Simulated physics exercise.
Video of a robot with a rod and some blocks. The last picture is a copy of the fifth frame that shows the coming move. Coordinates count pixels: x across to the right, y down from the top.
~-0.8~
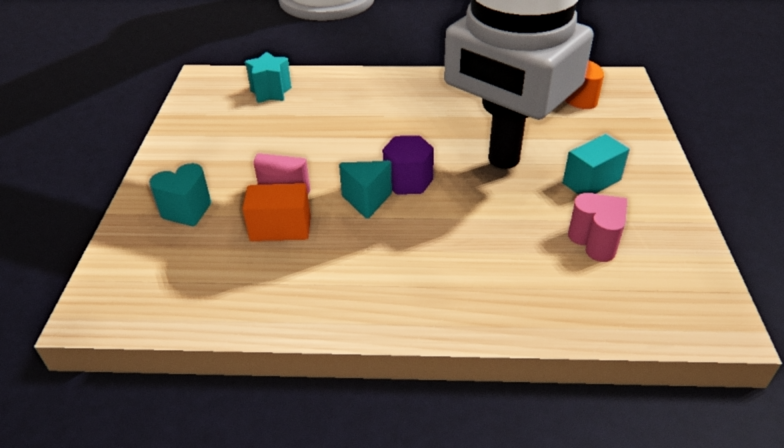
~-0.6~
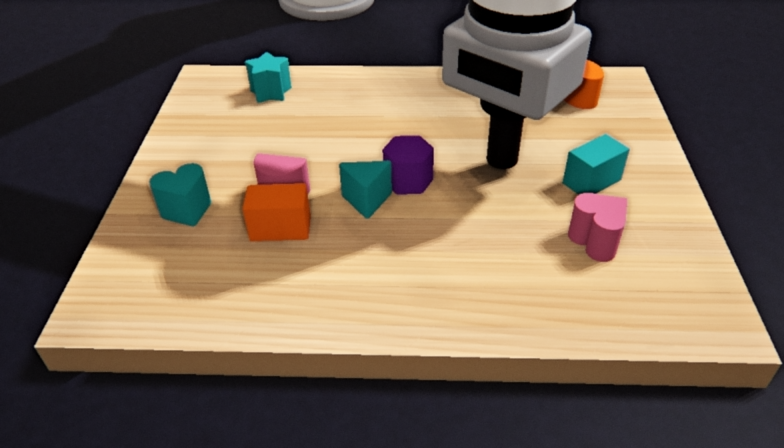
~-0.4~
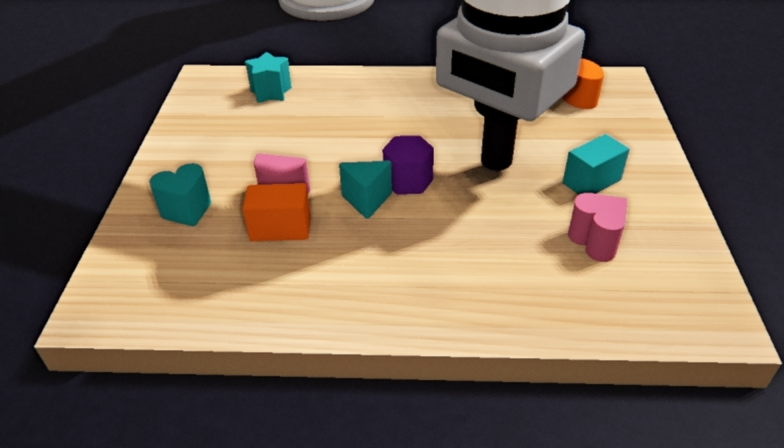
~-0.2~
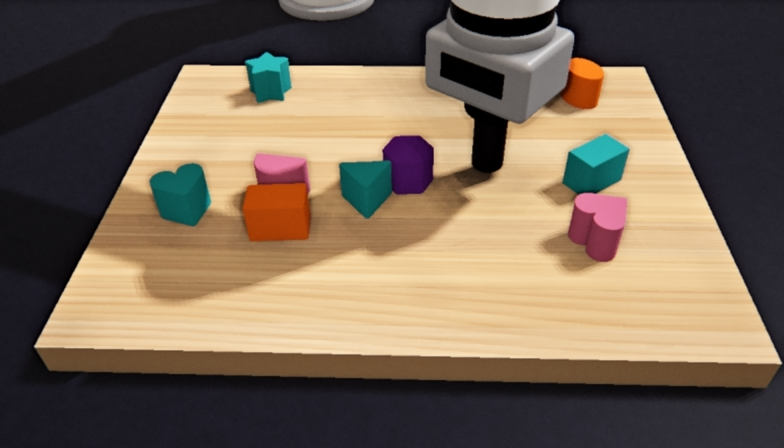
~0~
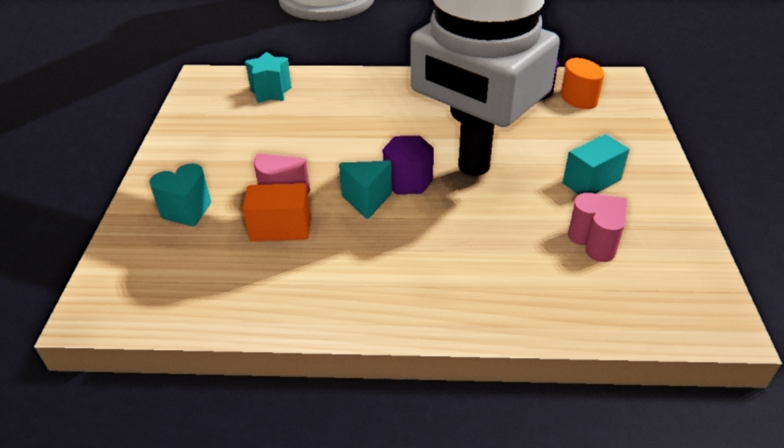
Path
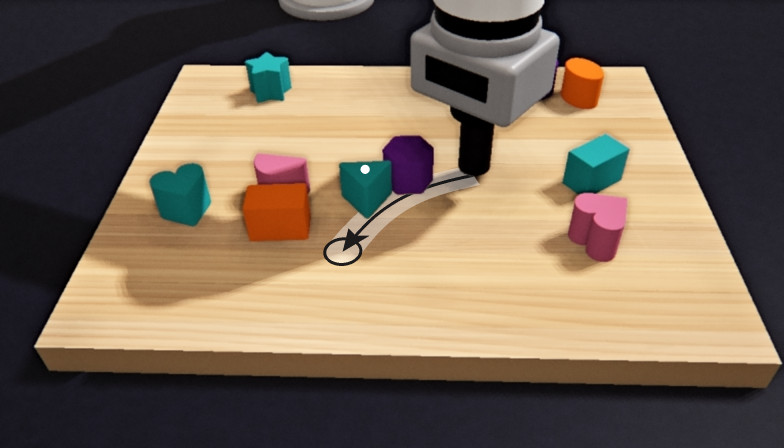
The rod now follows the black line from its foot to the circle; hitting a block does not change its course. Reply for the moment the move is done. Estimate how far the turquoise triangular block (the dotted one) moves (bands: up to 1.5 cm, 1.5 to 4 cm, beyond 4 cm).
The answer will be the middling band, 1.5 to 4 cm.
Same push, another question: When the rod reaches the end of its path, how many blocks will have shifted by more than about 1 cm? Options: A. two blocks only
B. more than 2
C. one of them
My pick is A.
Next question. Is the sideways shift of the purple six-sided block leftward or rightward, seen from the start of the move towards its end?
Towards the right-hand side.
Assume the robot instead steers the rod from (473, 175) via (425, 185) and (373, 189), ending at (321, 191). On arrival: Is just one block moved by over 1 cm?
The answer is no.
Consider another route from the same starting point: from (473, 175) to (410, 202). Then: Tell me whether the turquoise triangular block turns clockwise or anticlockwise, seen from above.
It ends up turned anticlockwise.
Path on the board, from (473, 175) by way of (422, 189) and (377, 215) to (343, 251); the dot is on the turquoise triangular block.
On the path given first. One third of the way, rod at (421, 181); turquoise triangular block at (345, 174), turned 40° anticlockwise; purple six-sided block at (381, 149), turned 25° clockwise.
Two thirds of the way, rod at (376, 206); turquoise triangular block at (336, 174), turned 45° anticlockwise; purple six-sided block at (367, 150), turned 65° clockwise.
At the end, rod at (342, 243); orange rectangle in place; turquoise triangular block at (331, 176), turned 25° anticlockwise; purple six-sided block at (367, 150), turned 65° clockwise.
